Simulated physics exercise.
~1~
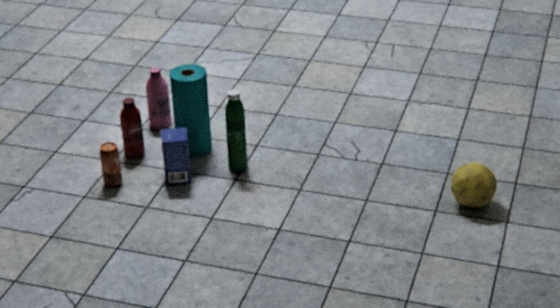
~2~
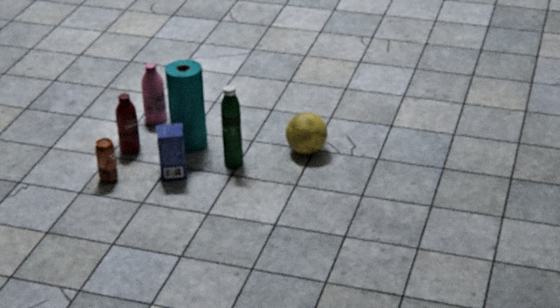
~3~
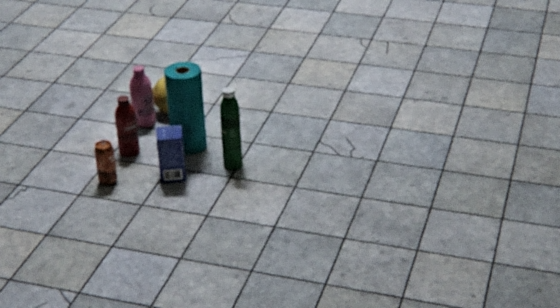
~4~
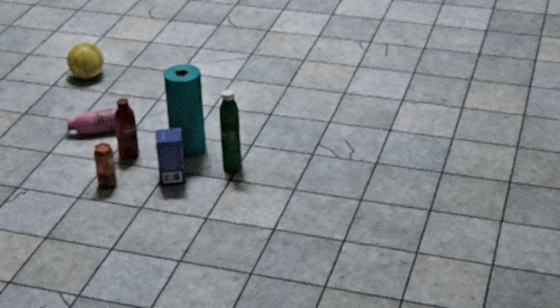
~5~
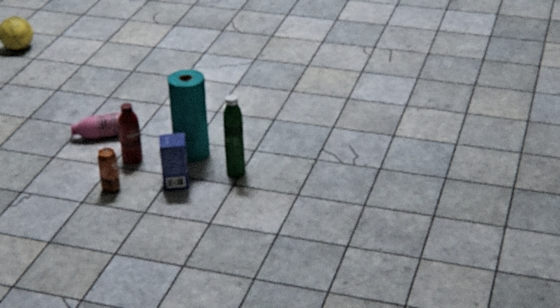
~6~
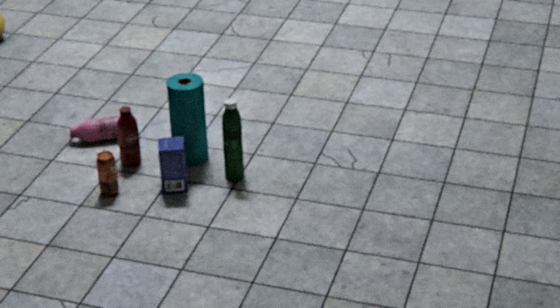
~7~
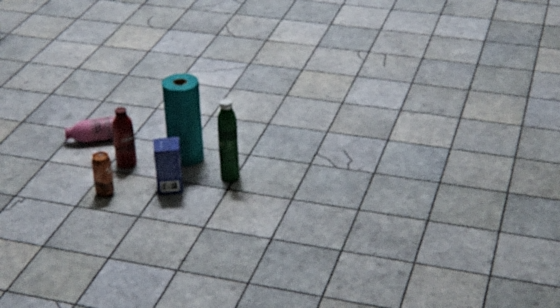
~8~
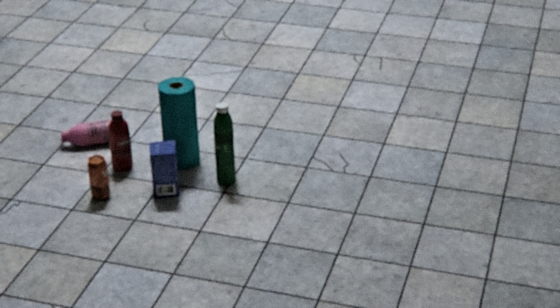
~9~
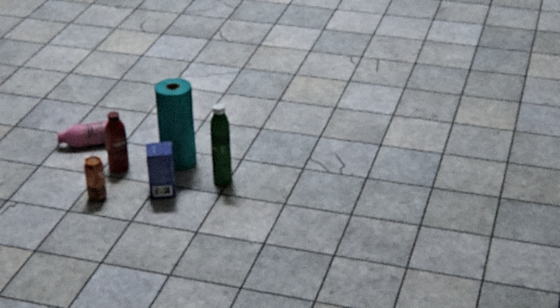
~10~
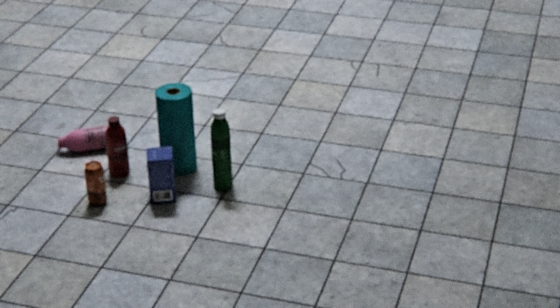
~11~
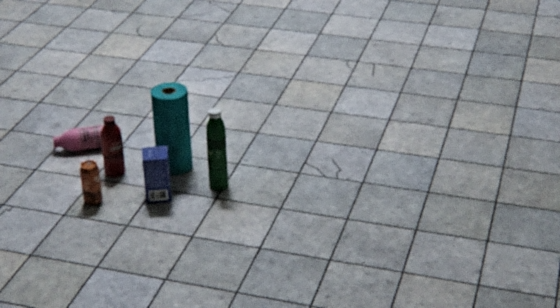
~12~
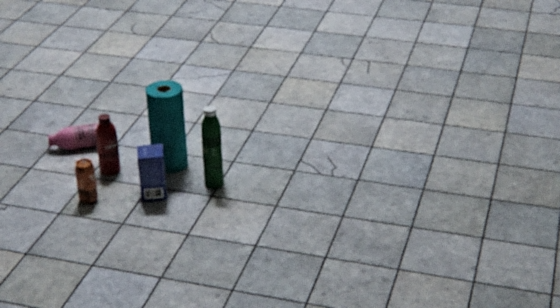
A yellow ball rolled leftward across the grey tiled floor, passed behind the green bottle and turquoise roll, and knocked the pink bottle onto its side before rolling out of view at the upper left, leaving the other five objects standing.
